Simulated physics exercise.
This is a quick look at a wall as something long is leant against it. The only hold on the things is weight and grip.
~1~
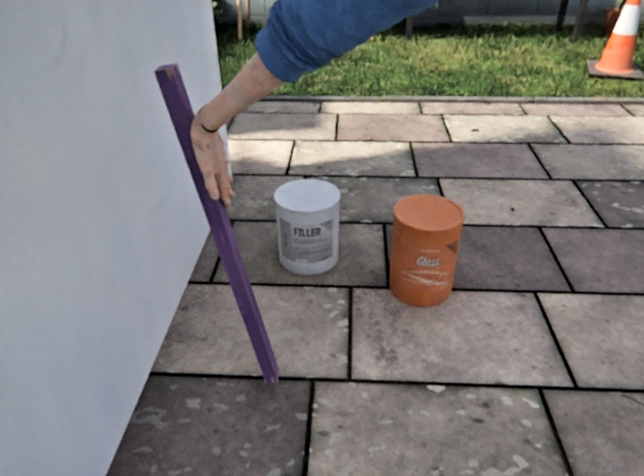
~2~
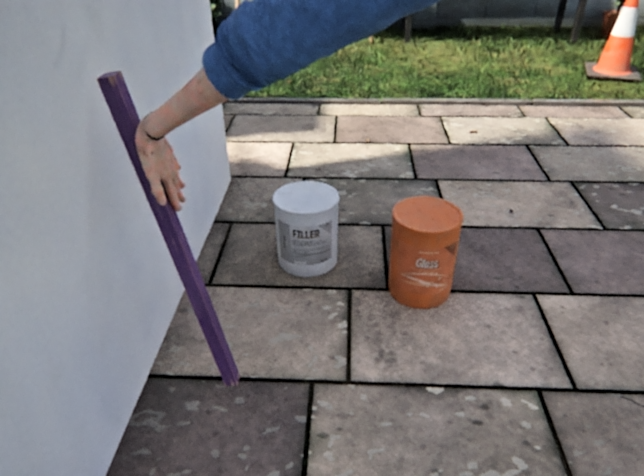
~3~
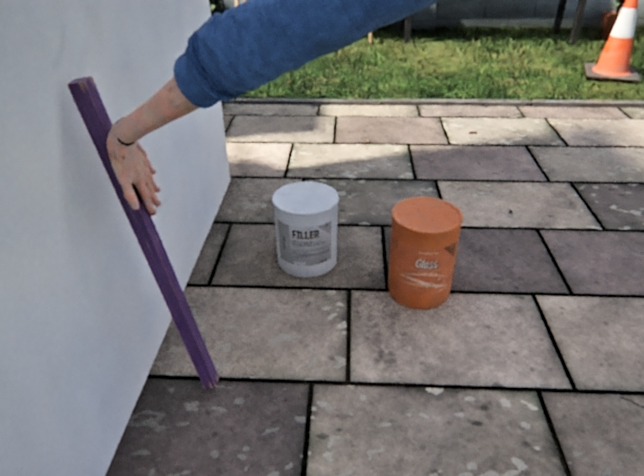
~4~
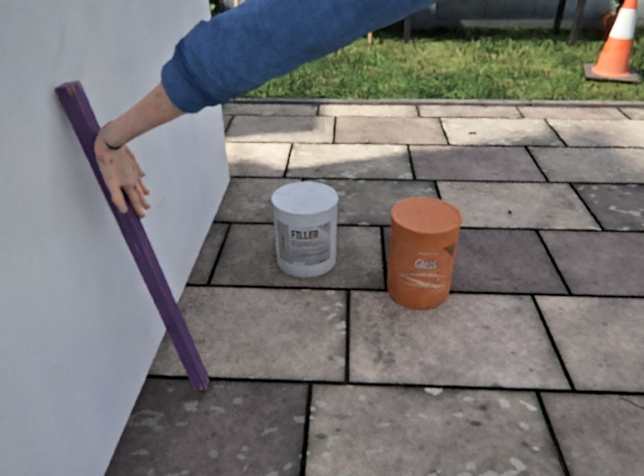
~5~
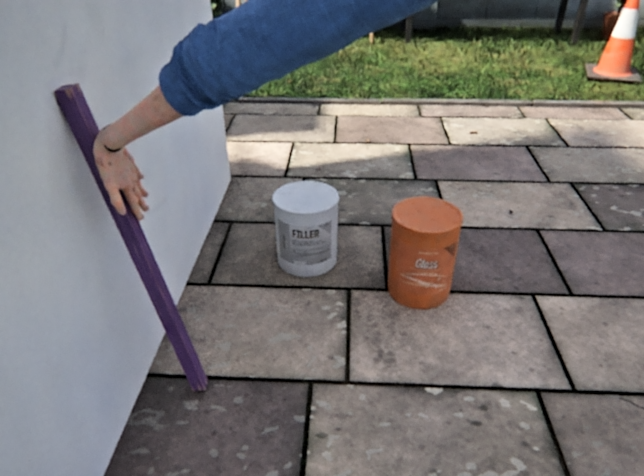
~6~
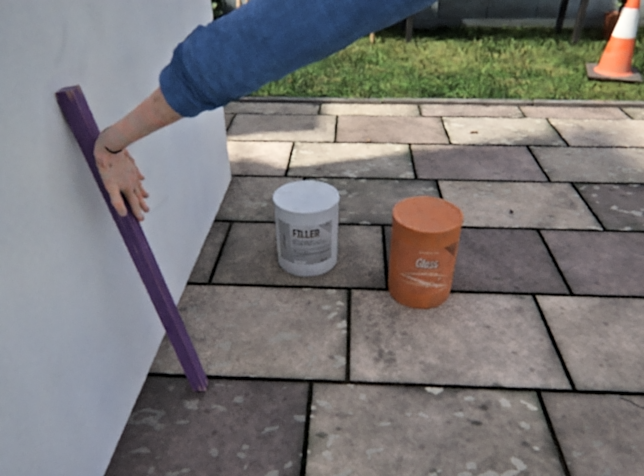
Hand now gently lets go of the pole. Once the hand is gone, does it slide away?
It stands firm.
Then, 0.50 s on from there, no change.
Then, 1.10 s on from there, purple pole resting near (146, 265).
In the end, all 3 unmoved. At the end, from the last picture's camera, purple pole near (146, 265). The pole remains leaning.
